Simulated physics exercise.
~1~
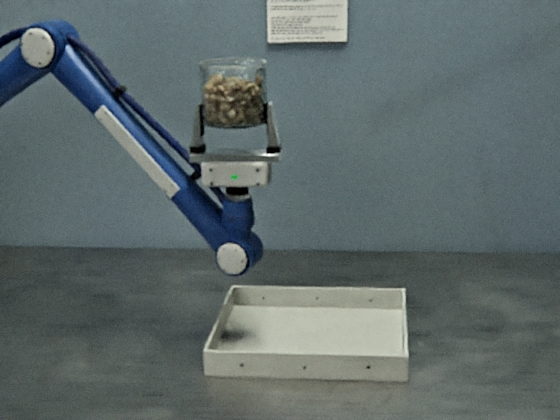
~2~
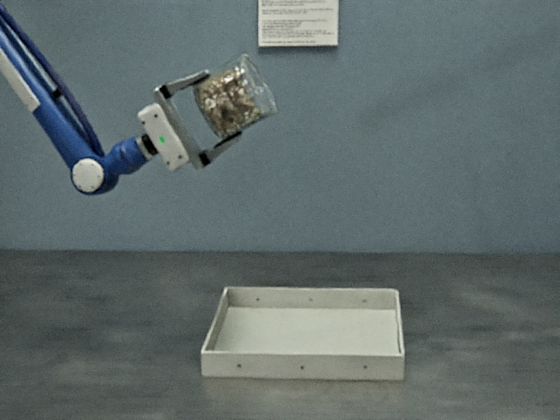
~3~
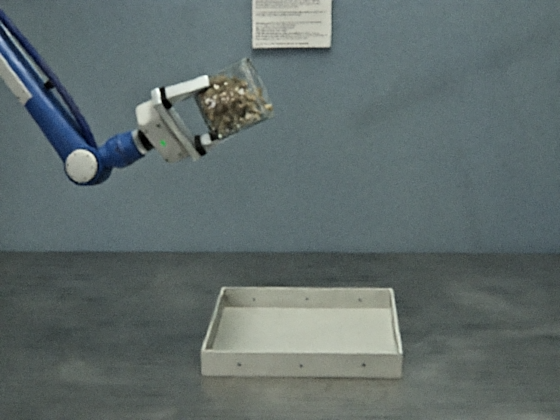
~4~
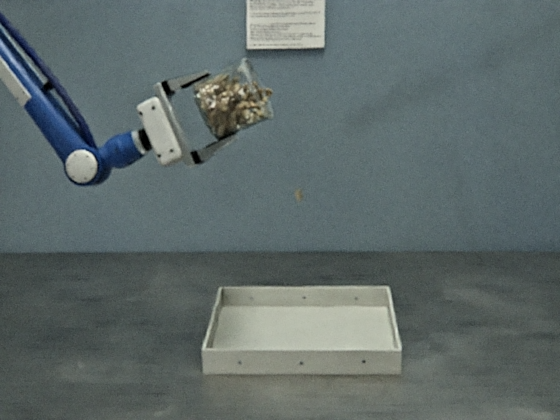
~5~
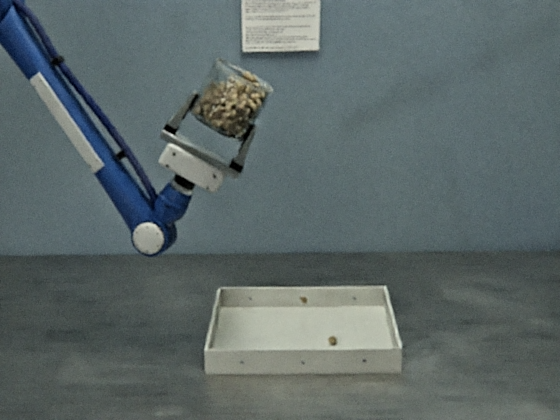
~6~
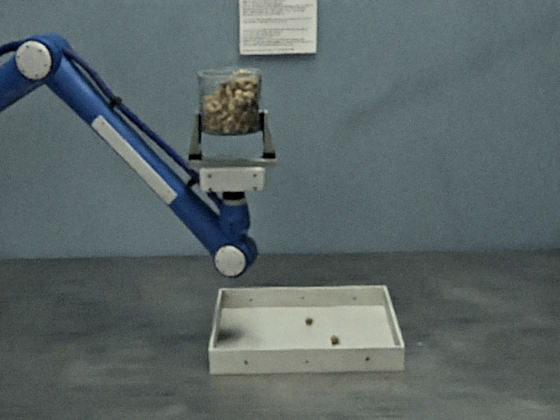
Blue robot arm tipping a clear tumbler of small pebbles, dropping two into a pale tray, then returning the still-full tumbler upright.
